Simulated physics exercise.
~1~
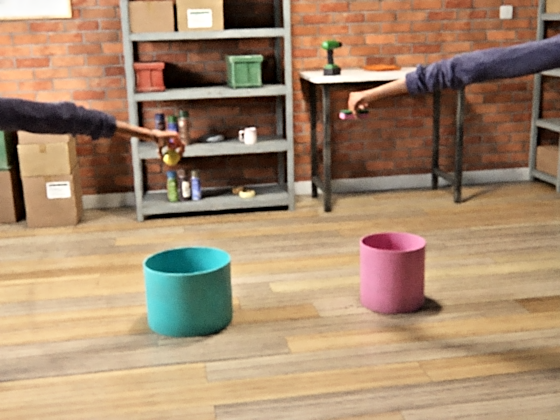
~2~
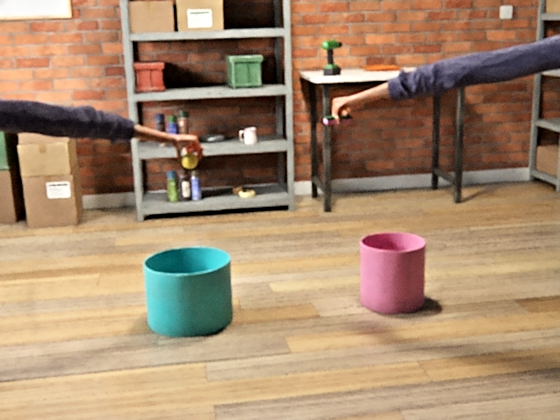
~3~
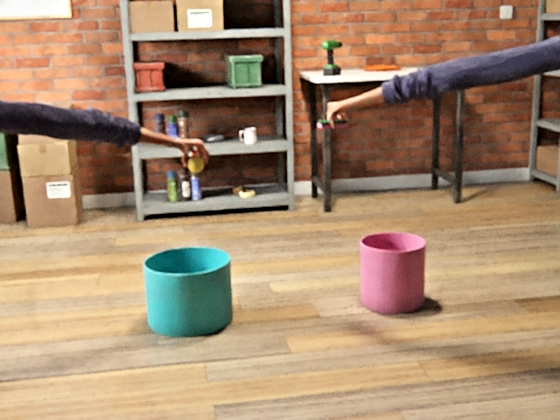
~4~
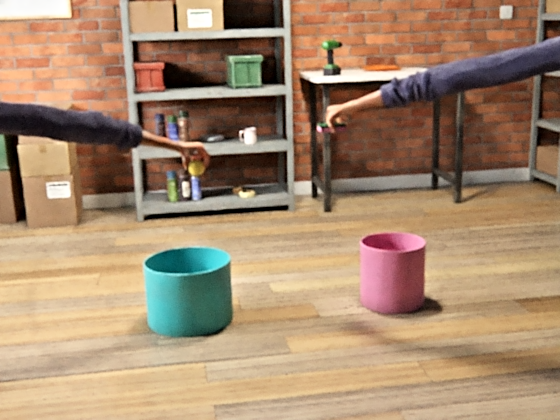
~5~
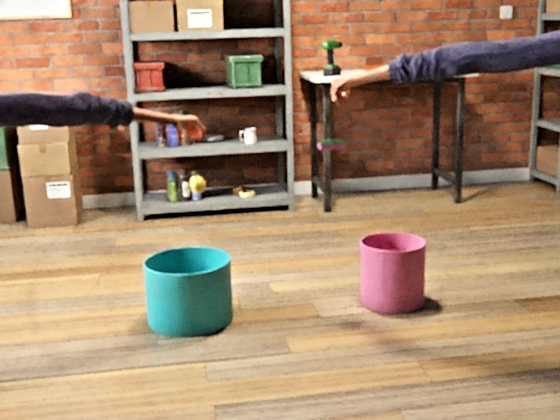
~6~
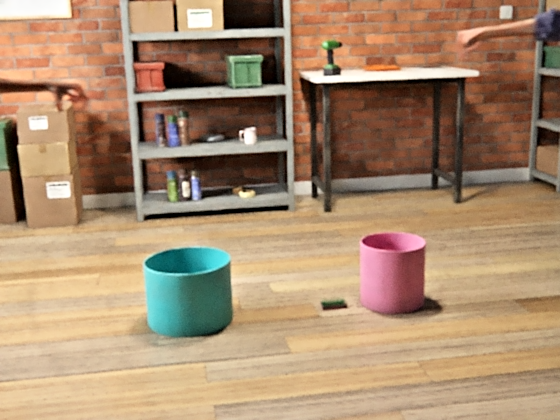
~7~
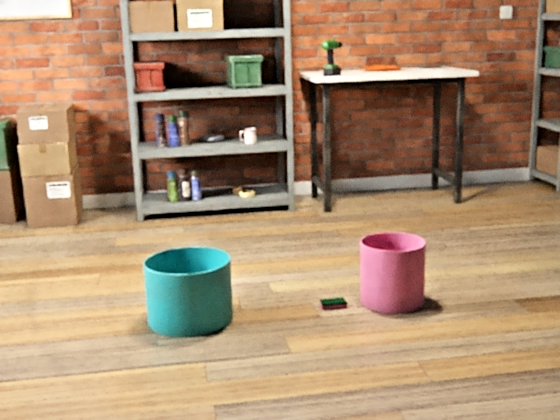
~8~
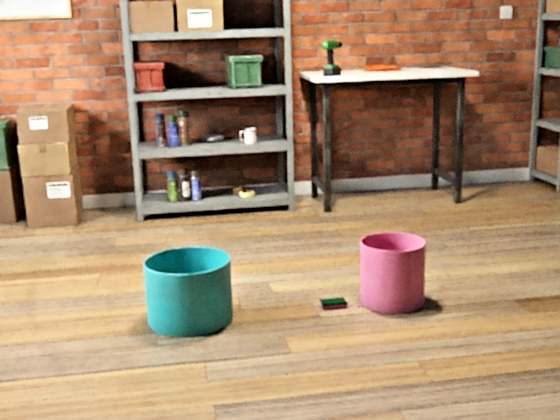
A lemon drops into the teal bin while a sponge lands beside the pink bucket.
